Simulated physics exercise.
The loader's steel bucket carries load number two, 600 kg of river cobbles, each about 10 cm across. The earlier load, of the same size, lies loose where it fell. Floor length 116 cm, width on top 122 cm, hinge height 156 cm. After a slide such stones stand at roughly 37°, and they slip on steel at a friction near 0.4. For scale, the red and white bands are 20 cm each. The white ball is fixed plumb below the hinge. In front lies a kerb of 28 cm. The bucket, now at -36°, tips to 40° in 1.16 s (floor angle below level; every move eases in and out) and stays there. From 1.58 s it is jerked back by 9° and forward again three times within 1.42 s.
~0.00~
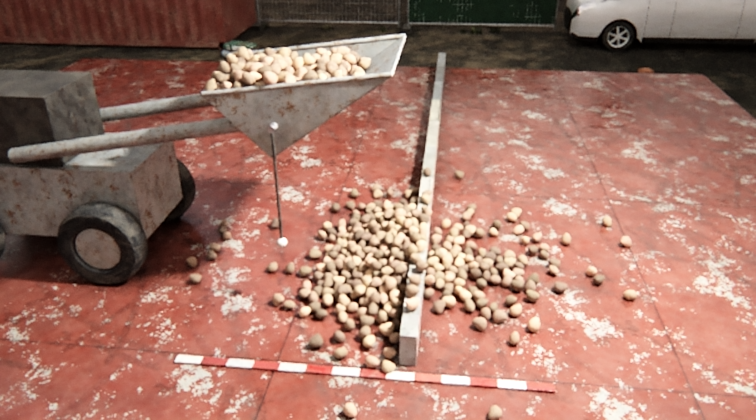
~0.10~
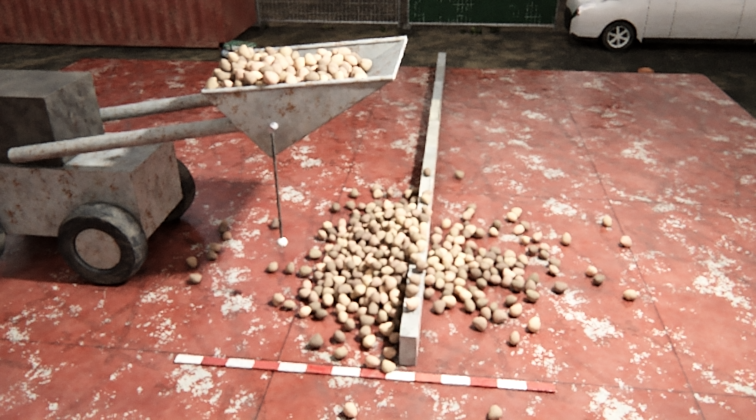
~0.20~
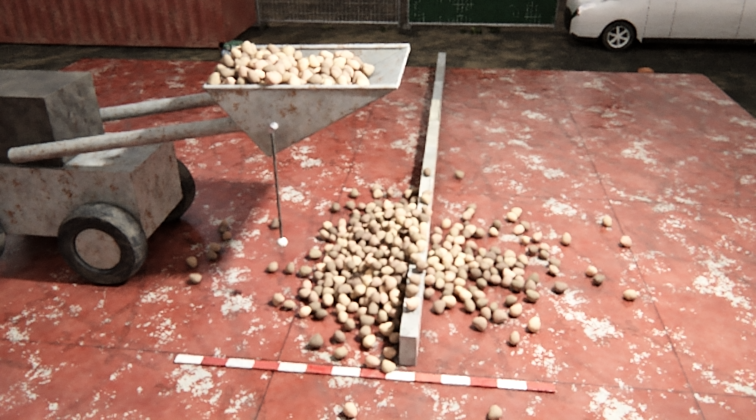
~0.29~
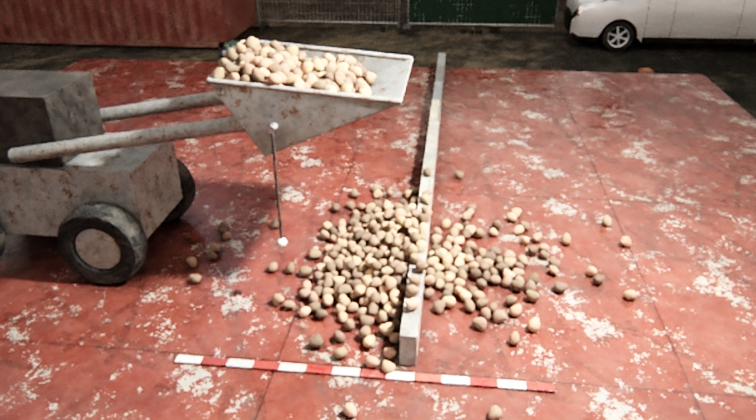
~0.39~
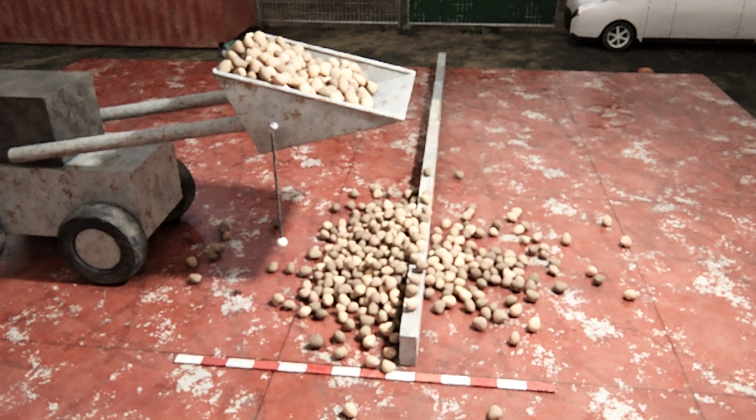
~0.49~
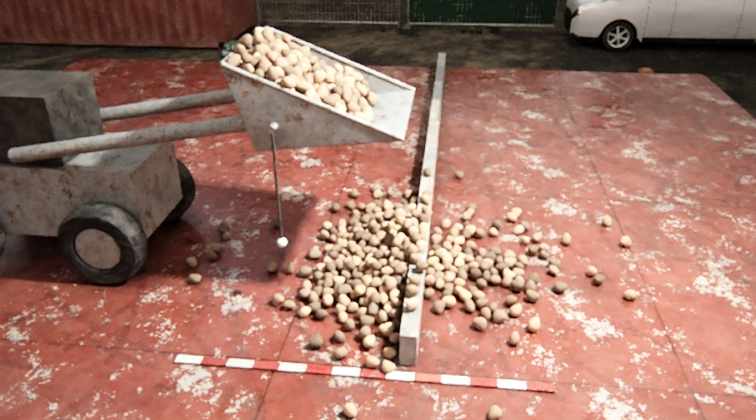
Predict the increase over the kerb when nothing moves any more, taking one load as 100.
Some 65 per cent is added.
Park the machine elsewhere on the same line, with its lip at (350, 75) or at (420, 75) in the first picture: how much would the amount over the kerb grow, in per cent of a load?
About 25 and 90 per cent.
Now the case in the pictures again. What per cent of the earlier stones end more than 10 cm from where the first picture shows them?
Roughly 15 per cent of them.
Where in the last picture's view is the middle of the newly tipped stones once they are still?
Their middle is at about (456, 254).
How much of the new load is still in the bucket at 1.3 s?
About 70 per cent.
After 0.9 s the floor is at 28°; in per cent of one load, 100 in the bucket, 77 on this side of the kerb, 25 over the kerb; the foremost stones are at (592, 261).
After 1.3 s the floor is at 40°; in per cent of one load, 68 in the bucket, 109 on this side of the kerb, 25 over the kerb; the foremost stones are at (592, 261).
After 3.5 s the floor is at 40°; in per cent of one load, 0 in the bucket, 112 on this side of the kerb, 89 over the kerb; the foremost stones are at (642, 287).
After 6.3 s the floor is at 40°; in per cent of one load, 0 in the bucket, 112 on this side of the kerb, 89 over the kerb; the foremost stones are at (642, 287). Net gain over the kerb, 65.
